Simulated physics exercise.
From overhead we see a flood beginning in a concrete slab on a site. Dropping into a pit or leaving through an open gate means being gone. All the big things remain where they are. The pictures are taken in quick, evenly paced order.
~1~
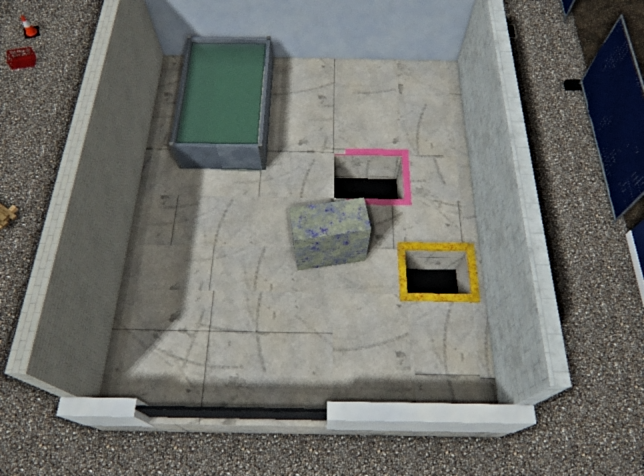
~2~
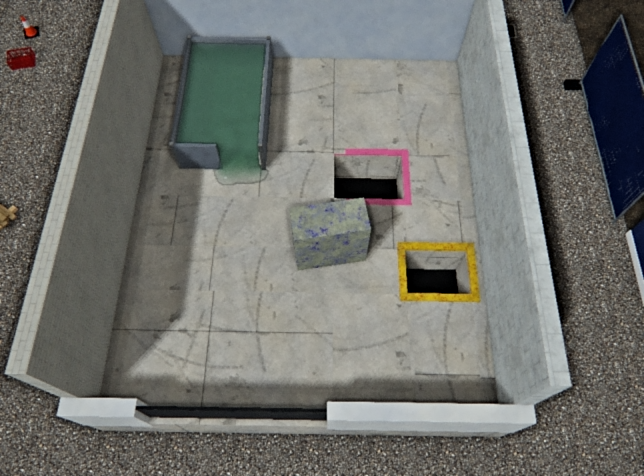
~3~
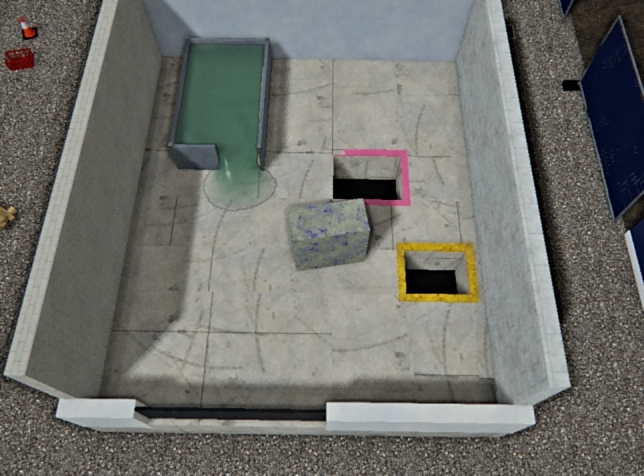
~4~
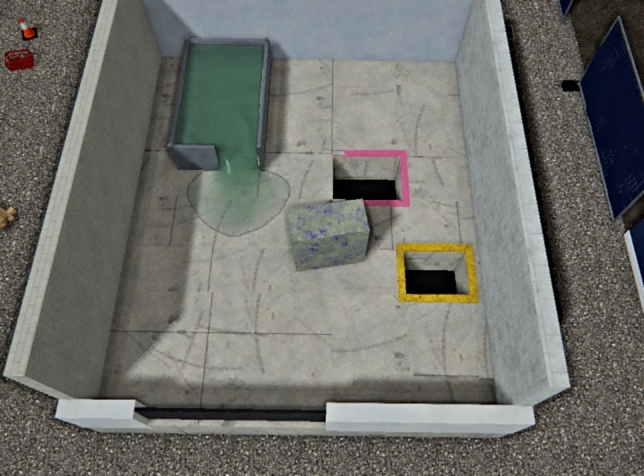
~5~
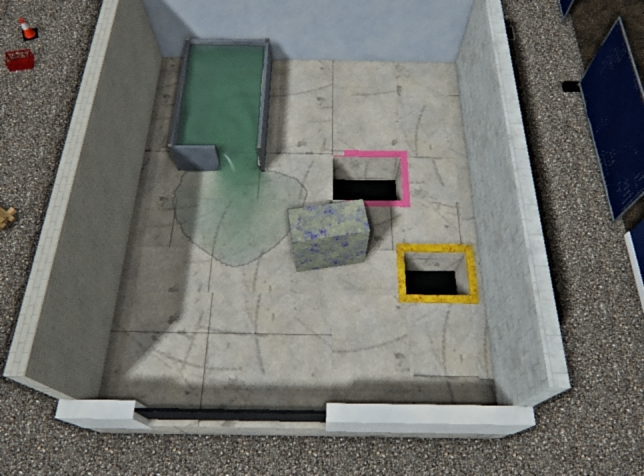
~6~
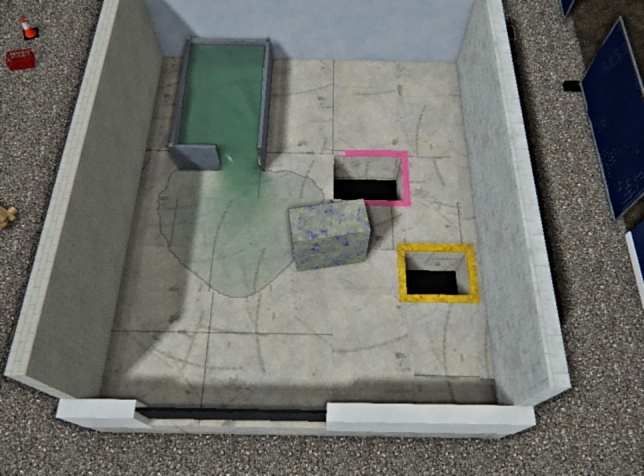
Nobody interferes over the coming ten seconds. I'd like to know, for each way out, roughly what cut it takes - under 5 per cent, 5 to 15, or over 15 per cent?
My prediction: Gate: The bottom band; yellow pit: The middle band; pink pit: The middle band.
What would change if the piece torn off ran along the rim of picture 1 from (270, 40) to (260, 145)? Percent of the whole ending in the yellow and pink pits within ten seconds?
For yellow it's about 14 per cent, and for pink about 45 per cent.
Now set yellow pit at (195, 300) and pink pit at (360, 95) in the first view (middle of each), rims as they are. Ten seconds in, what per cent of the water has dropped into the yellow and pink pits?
The yellow pit takes around 20 percent, while the pink pit takes around 2 percent.
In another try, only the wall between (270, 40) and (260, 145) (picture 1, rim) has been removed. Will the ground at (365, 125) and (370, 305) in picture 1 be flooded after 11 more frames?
Well, the first place ends up drenched, and the second one left untouched.
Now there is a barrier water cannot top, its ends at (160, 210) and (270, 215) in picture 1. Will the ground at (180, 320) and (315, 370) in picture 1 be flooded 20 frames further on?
Swamped, then spared.
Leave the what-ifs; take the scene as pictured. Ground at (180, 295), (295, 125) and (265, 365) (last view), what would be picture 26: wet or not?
Note - in order: Inundated / not inundated / inundated.
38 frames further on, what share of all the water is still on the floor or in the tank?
The share not yet gone is roughly 94 percent.
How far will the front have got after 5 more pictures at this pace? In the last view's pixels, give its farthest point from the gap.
Estimated pixel: (256, 409).
A moment on, water covers 30 % of the floor; the gate 0 %, the yellow pit 0 %, the pink pit 0 %.
Next, water covers 40 % of the floor; the gate 0 %, the yellow pit 0 %, the pink pit 1 %.
Then, water covers 50 % of the floor; the gate 0 %, the yellow pit 0 %, the pink pit 3 %.
Later, water covers 60 % of the floor; the gate 0 %, the yellow pit 2 %, the pink pit 5 %.
In the end, water covers 80 % of the floor; the gate 0 %, the yellow pit 8 %, the pink pit 8 %.
